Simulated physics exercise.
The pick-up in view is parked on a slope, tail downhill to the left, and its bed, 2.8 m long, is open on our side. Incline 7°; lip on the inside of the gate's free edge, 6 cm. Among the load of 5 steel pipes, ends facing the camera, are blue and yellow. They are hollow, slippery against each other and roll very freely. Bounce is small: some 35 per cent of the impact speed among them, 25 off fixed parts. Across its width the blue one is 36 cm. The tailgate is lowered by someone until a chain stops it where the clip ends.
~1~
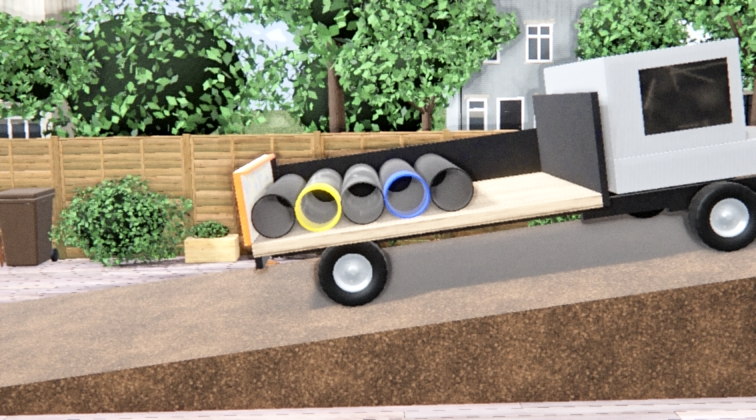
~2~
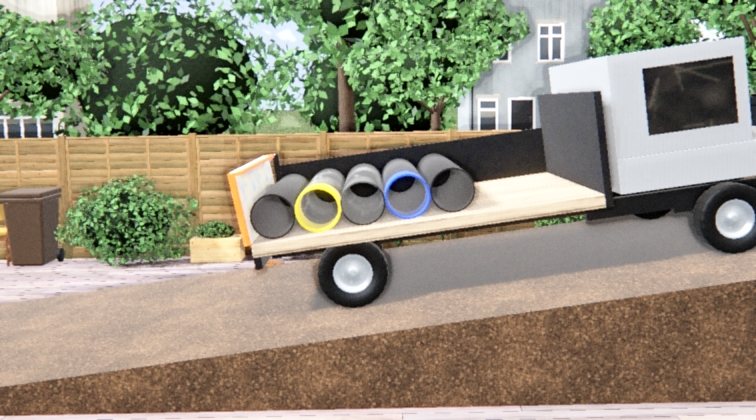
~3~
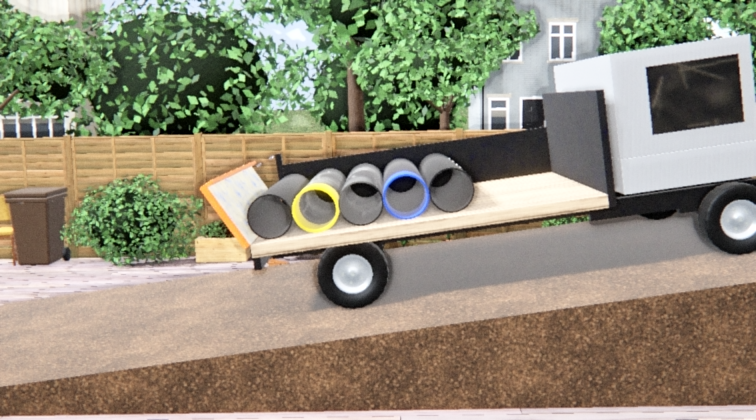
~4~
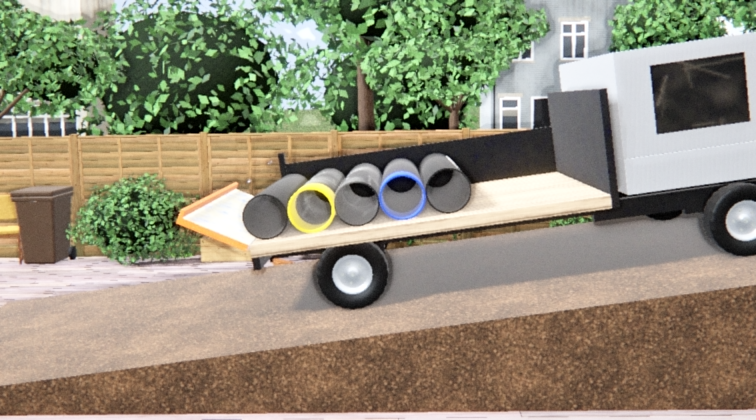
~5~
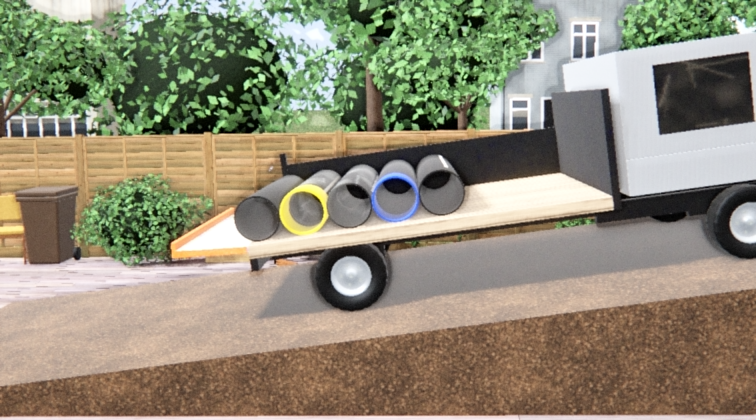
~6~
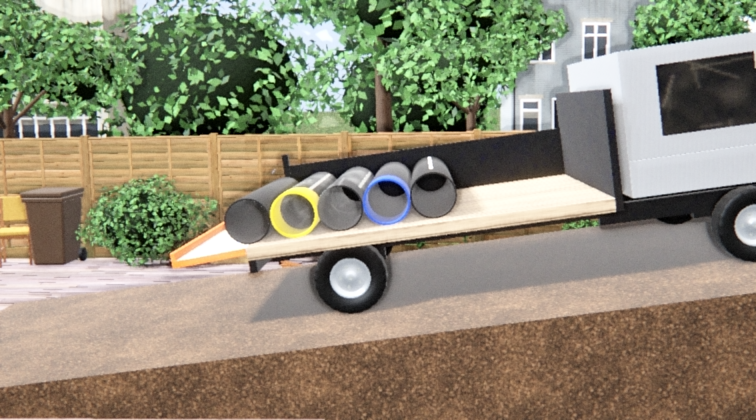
The orange-edged tailgate of a pick-up parked on a slope, tail downhill to the left, swings down from nearly upright until it slants slightly below level. As it lowers, the row of five hollow pipes, one yellow and one blue, begins rolling a short way left along the bed.
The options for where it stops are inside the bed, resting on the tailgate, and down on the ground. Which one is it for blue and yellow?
They stop like this: Blue - down on the ground; yellow - down on the ground.
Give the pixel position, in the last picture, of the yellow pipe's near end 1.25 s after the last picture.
Roughly at (183, 227).
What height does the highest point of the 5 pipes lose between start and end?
Some 30 cm lower.
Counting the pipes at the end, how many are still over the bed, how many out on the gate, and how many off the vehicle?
In that order: 0, 1, 4.
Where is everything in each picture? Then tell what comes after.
In the first frame, blue (407, 197), yellow (318, 210); gate 83° above level, tip at (237, 175); 5 of the 5 make up the bottom layer on the bed.
In the second frame, blue (408, 197), yellow (318, 210); gate 79° above level, tip at (232, 176).
In the third frame, blue (406, 197), yellow (315, 210); gate 56° above level, tip at (204, 188).
In the fourth frame, blue (403, 198), yellow (311, 211); gate 23° above level, tip at (180, 221).
In the fifth frame, blue (395, 200), yellow (303, 212); gate 3° below level, tip at (175, 254).
In the sixth frame, blue (386, 202), yellow (293, 215); gate 10° below level, tip at (175, 265).
Then, 1.2 s past the sixth picture, blue is on the bed, 25 cm short of the hinge, rolling left; yellow is on the gate, 50 cm past the hinge, rolling left; 1 gone off the back.
Then, 2.7 s past the sixth picture, blue is dropping off the gate; yellow is off the vehicle; 4 gone off the back.
Finally (7.3 s after the last picture), blue is out on the ground; yellow is off the vehicle; 4 gone off the back.
